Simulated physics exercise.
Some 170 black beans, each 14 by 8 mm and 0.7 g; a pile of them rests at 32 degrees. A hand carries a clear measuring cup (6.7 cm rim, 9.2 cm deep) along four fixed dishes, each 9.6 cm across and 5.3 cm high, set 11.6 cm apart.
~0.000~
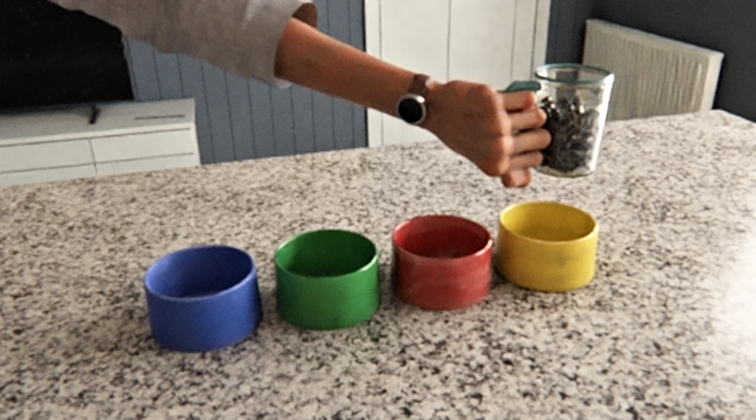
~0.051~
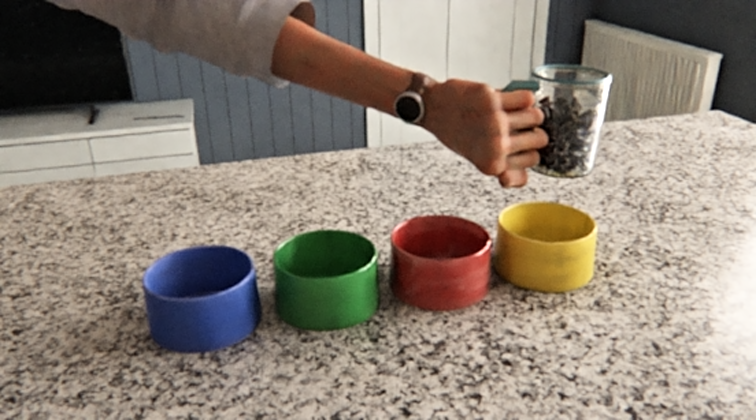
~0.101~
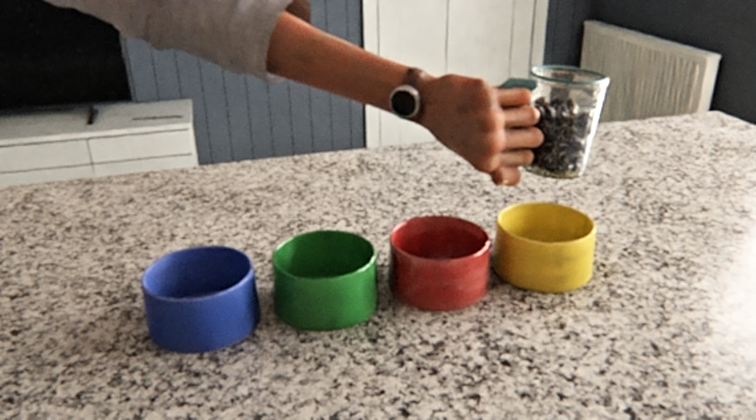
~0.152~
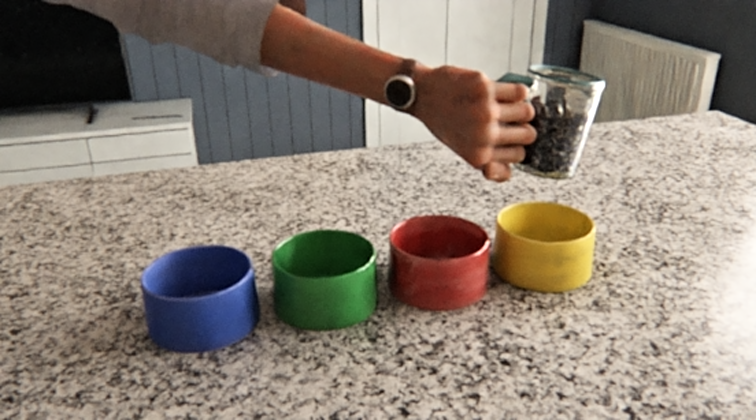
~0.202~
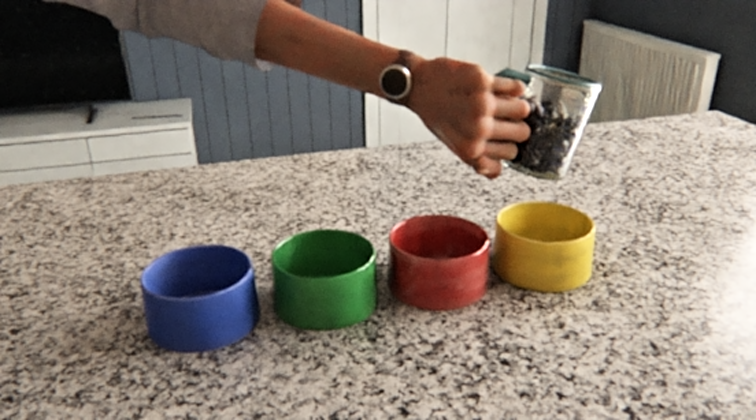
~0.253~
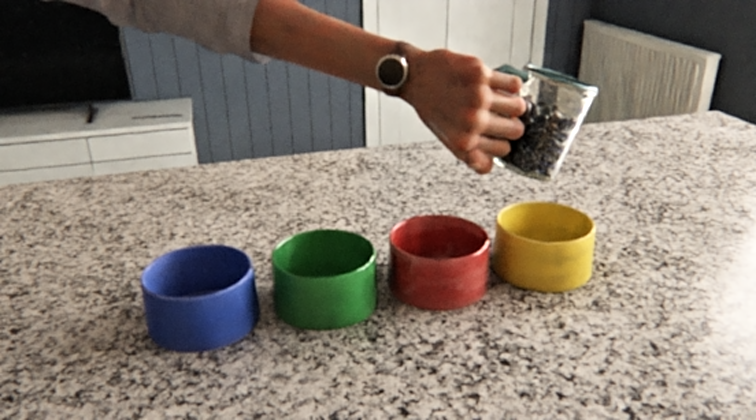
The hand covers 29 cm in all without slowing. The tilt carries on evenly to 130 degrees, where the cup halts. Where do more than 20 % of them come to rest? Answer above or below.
Red above, blue below, green below, yellow below, counter below.
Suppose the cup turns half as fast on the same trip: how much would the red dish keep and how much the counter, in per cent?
Red 0; counter 0.
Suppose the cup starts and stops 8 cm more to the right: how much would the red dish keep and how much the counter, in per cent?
Then: Red 0, counter 20.
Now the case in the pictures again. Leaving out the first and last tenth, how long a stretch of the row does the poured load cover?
Roughly 6 cm.
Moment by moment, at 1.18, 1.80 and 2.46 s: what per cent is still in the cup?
About 90, 0, 0.
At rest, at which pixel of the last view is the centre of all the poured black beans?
Around (441, 266).
After 1.18 s, tilt 109 degrees; cup holds 90 %.
Then, at 1.80 s, tilt 130 degrees; cup holds 0 %, red 95 %.
After 2.46 s, tilt 130 degrees; cup holds 0 %, red 95 %.
By 2.8 s all is still; red 95 %, blue 0 %, green 0 %, yellow 0 %, counter 5 %.
